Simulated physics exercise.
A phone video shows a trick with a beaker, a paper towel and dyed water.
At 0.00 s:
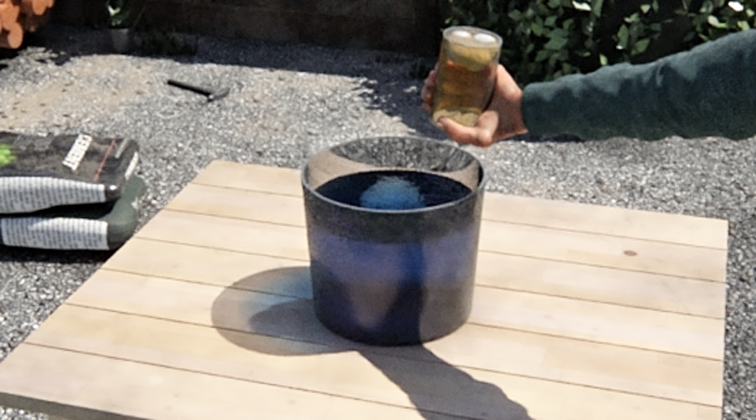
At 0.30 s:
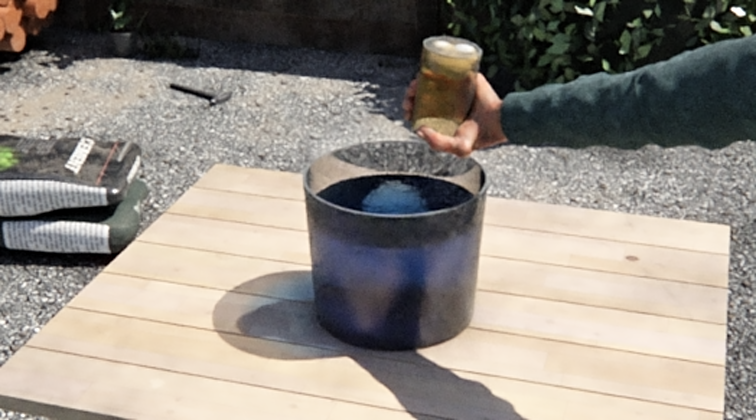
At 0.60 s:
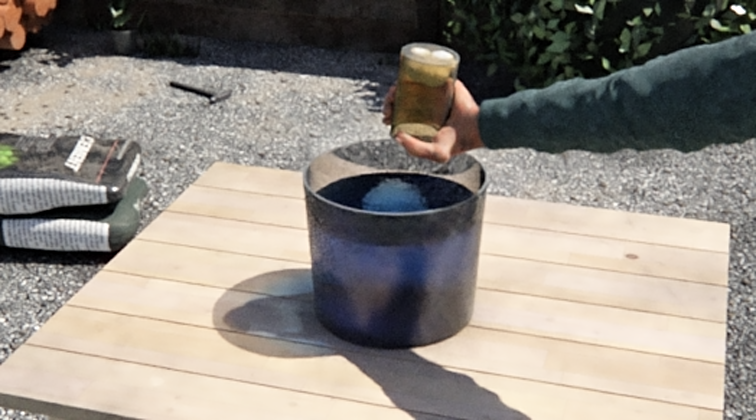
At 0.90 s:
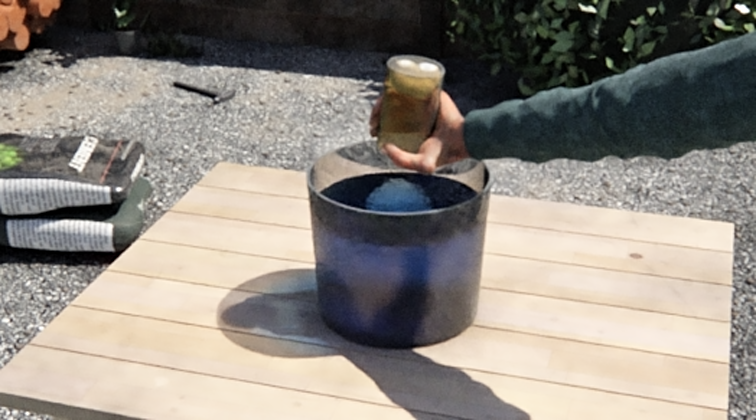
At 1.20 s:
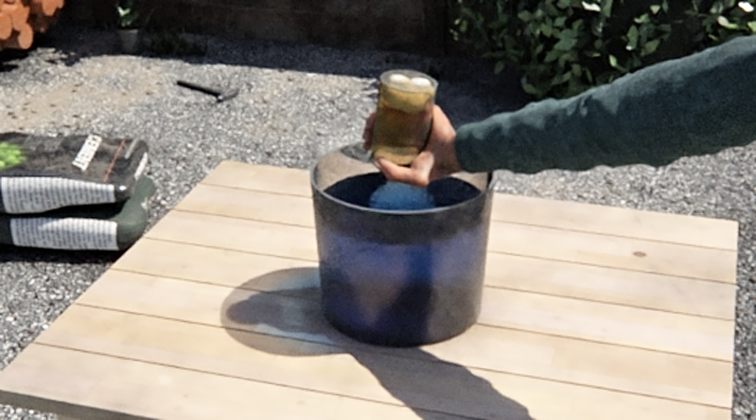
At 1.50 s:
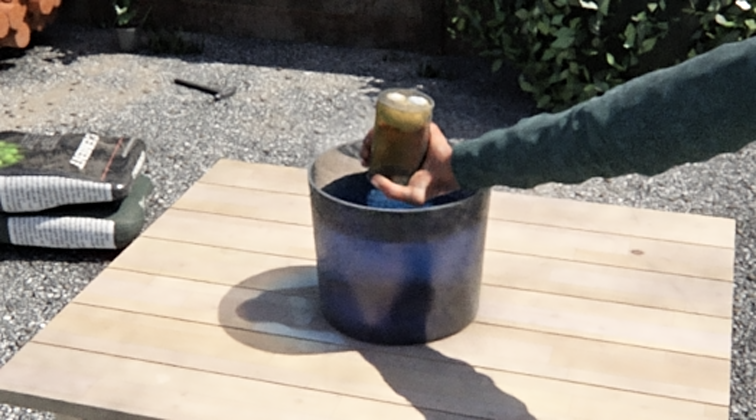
A hand in a dark green sleeve holds an upside-down beaker above a dark blue basin of water on a wooden platform, then moves it leftward and steadily lowers it until it is just over the surface.
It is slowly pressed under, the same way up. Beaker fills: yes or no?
No.
Around 2.0 s, the beaker enters the dyed water.
Around 2.6 s, air is trapped inside and holds the level down.
Around 4.0 s, the beaker is under, still full of air, and the paper towel is dry.
